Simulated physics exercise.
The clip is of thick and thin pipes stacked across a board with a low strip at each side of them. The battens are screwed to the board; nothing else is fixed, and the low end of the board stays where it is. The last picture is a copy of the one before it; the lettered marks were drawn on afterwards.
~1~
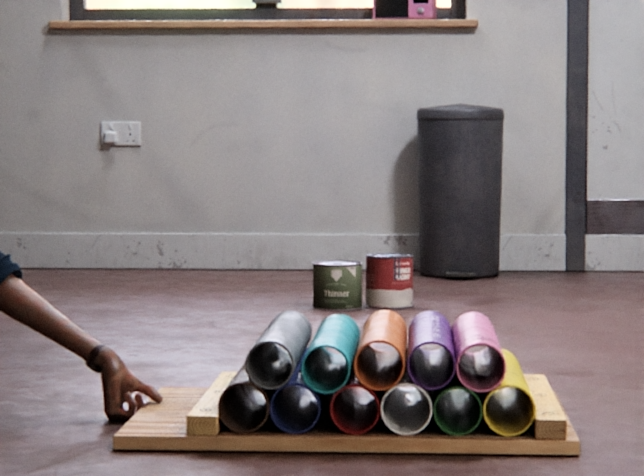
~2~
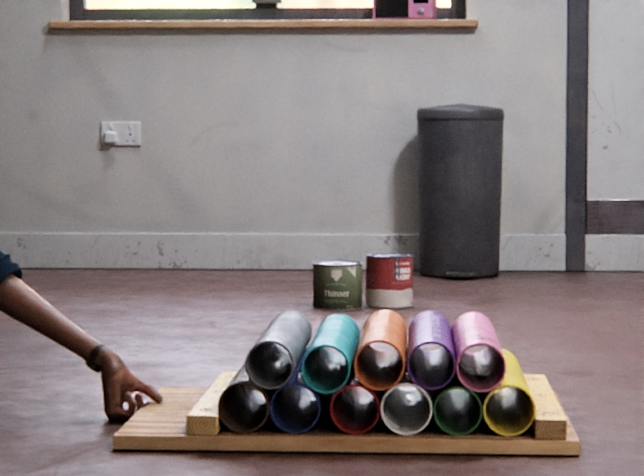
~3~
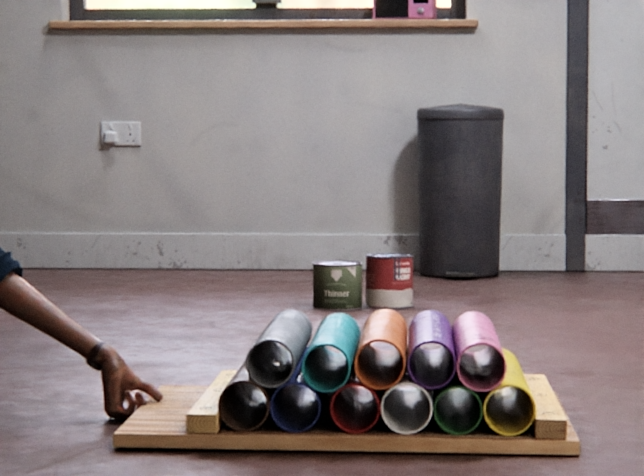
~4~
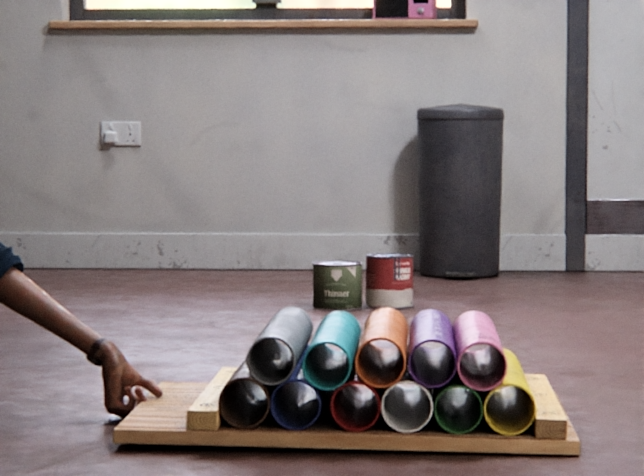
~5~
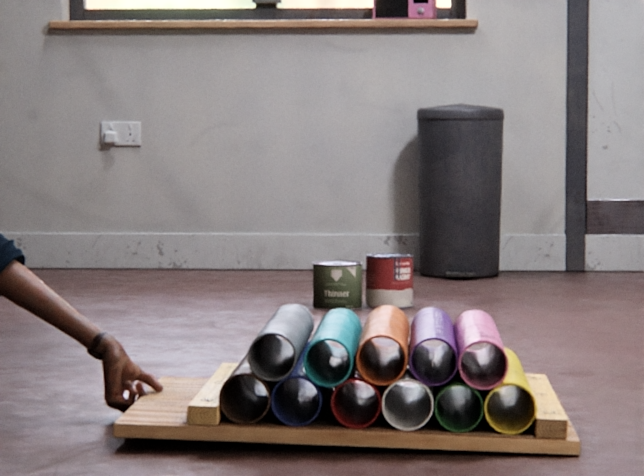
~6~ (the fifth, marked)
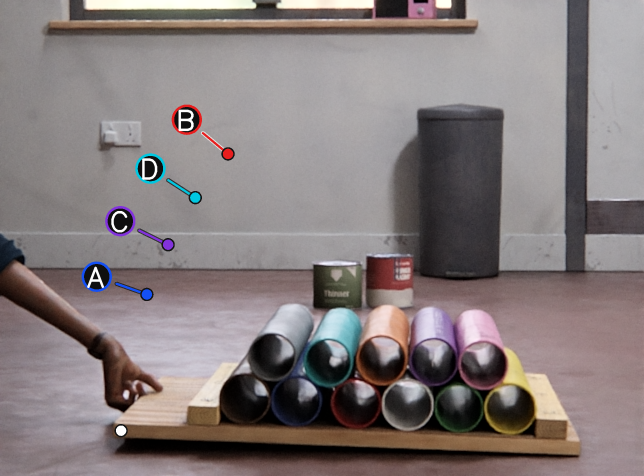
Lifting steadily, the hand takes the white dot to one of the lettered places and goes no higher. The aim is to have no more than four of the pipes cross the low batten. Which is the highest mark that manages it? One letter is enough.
At most to C.
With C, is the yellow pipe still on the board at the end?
Yes.
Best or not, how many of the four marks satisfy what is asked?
The number is two.
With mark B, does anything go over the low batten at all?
Yes.
On the copy, A at (147, 294); B at (228, 154); C at (168, 245); D at (195, 198); the white dot at (121, 431).
On C. First, board at 16°.
Then, board at 26°.
Finally, board at 26°, two over the low batten (pink, purple).
By contrast, A none over the low batten; B five over the low batten; D five over the low batten.
